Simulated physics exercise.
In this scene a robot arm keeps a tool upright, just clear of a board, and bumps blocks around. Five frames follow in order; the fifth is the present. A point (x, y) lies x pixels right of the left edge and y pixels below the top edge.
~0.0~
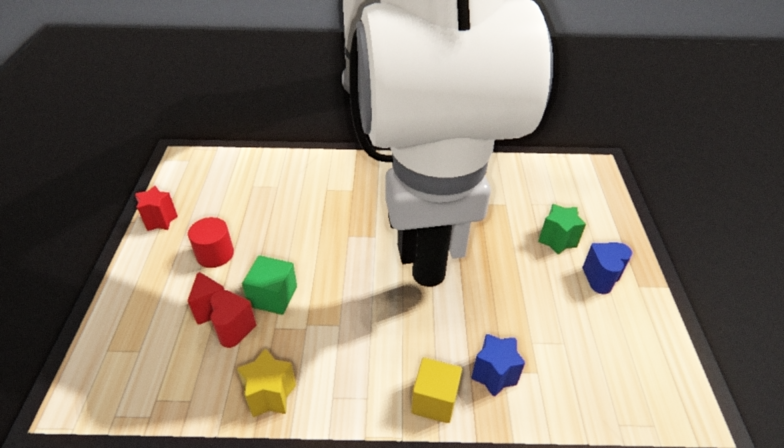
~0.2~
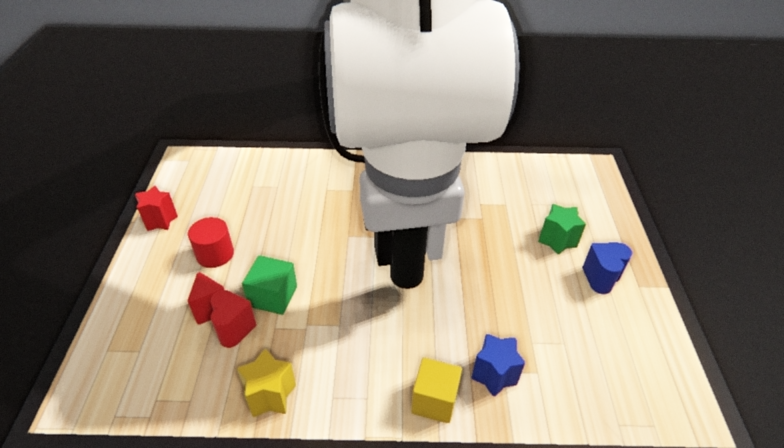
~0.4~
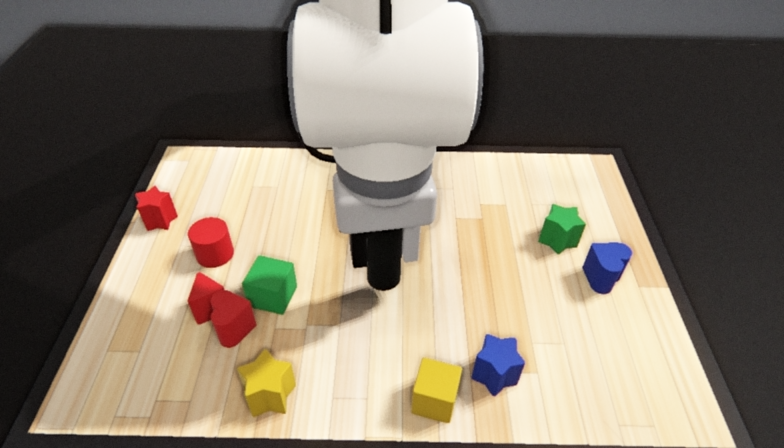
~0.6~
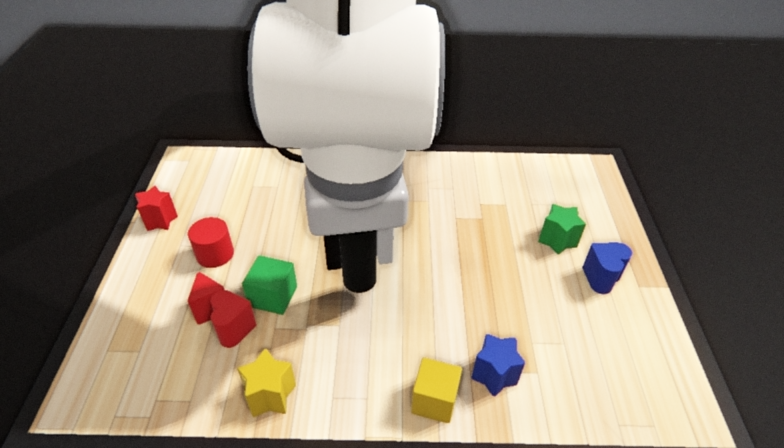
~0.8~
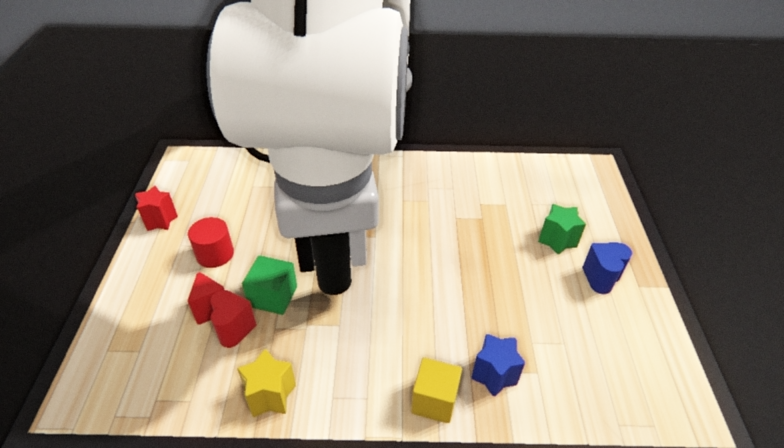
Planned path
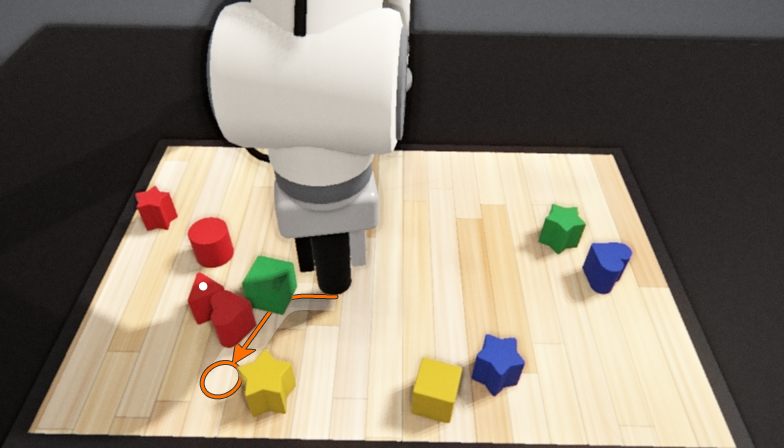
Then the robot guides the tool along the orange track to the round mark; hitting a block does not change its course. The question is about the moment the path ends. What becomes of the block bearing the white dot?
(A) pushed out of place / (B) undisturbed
(A)
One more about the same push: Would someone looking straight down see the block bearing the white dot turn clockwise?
Answer: Yes.
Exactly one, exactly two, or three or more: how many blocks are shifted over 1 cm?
The way I see it, the answer is three or more.
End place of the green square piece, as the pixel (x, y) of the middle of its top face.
I expect it at (227, 280).
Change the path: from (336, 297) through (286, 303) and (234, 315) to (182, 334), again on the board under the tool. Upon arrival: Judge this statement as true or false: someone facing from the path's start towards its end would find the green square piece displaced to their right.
This is true.
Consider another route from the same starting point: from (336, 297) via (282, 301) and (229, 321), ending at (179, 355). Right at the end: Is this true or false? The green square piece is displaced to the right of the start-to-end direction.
Verdict: True.
The drawn path runs from (336, 297) through (286, 299) and (253, 335) to (222, 379); the dot is on the red triangular block.
The first path, step by step. One third of the way, tool at (283, 285); red triangular block at (197, 287); green square piece at (243, 276).
Two thirds of the way, tool at (249, 321); red triangular block at (184, 288), turned 30° clockwise; red heart at (204, 320); green square piece at (227, 280).
At the end, tool at (216, 366); red triangular block at (184, 288), turned 30° clockwise; red heart at (191, 332), turned 80° clockwise; yellow star block not moved; green square piece at (227, 280).
